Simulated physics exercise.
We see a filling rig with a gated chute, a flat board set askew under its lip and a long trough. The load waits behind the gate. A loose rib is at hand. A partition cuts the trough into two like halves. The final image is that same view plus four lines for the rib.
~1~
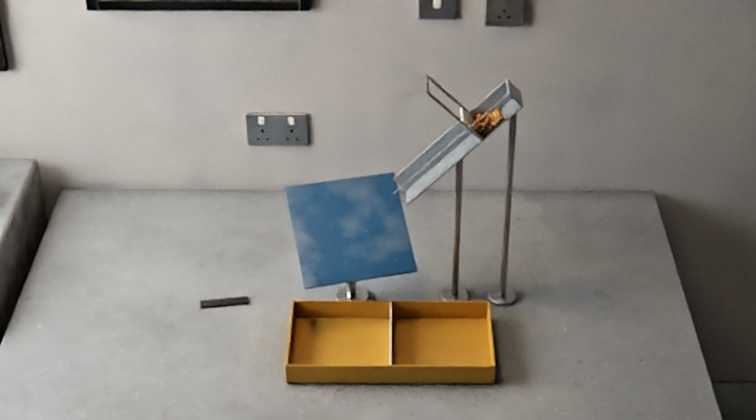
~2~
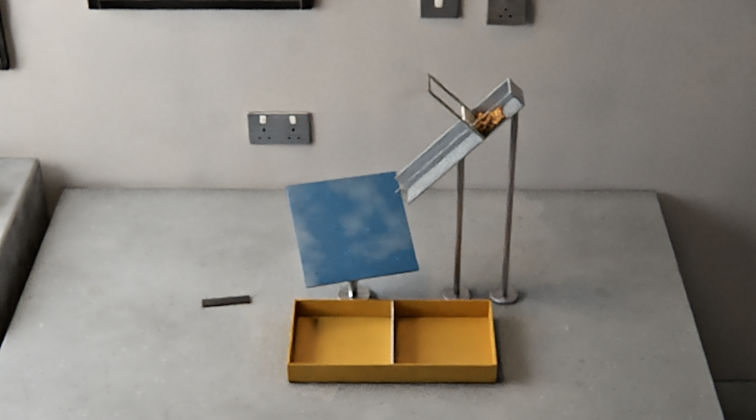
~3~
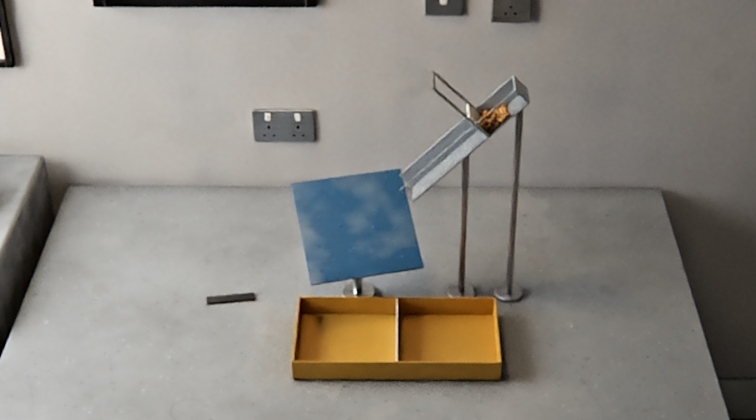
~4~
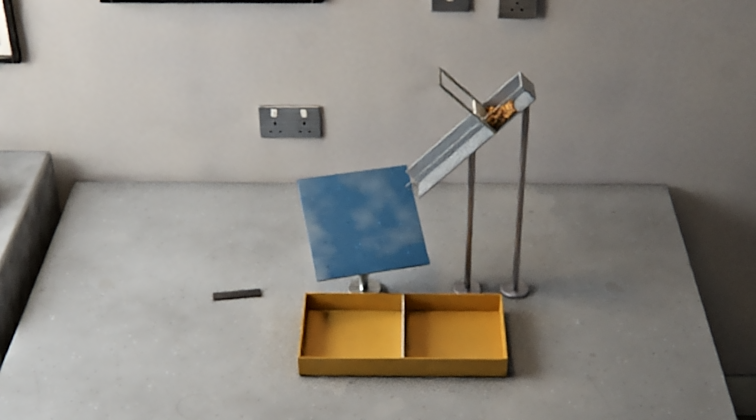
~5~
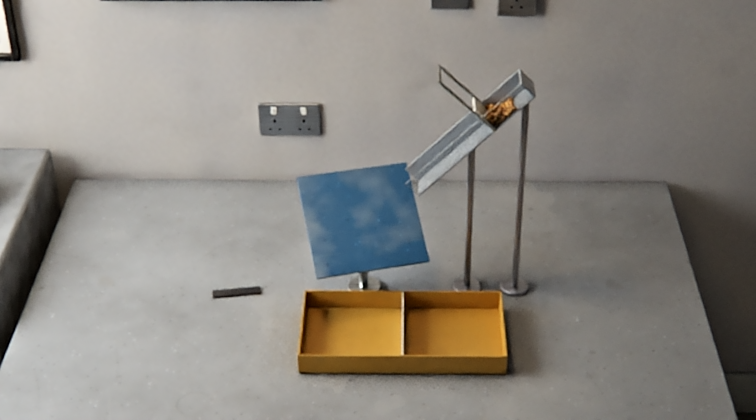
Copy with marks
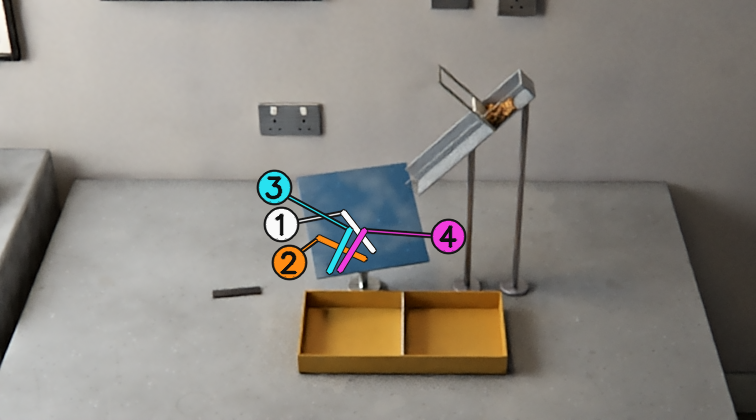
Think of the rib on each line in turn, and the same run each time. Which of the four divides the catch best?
The best line is 1.
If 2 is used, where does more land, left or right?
Left.
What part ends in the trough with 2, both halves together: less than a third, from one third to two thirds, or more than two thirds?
Line 2 gives more than two thirds.
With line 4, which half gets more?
Left.
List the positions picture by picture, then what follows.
Load behind the gate at (487, 121), round wooden beads; lip of the chute at (407, 198), sloping fairly steeply, in the first picture.
Middle of the board at (352, 228), tilted fairly steeply; middle of its low edge at (363, 279); of its high edge at (341, 178), in the second picture.
Front corners of the trough at (293, 361) and (501, 363); front end of its middle wall at (397, 362); gate still shut at (471, 113), in the third picture.
Middle of the load at (499, 114); lip at (419, 191), in the fourth picture.
Middle of the load at (499, 111); lip at (419, 188), in the fifth picture.
On the marked copy, line 1 from (343, 212) to (373, 250); line 2 from (319, 238) to (364, 258); line 3 from (349, 229) to (329, 271); line 4 from (364, 230) to (340, 270).
If 1 is chosen, of what is caught, about half in the left half, about half in the right.
If 2 is chosen, of what is caught, most in the left half, about a quarter in the right.
If 3 is chosen, of what is caught, most in the left half, a small part in the right.
If 4 is chosen, of what is caught, most in the left half, about a quarter in the right.
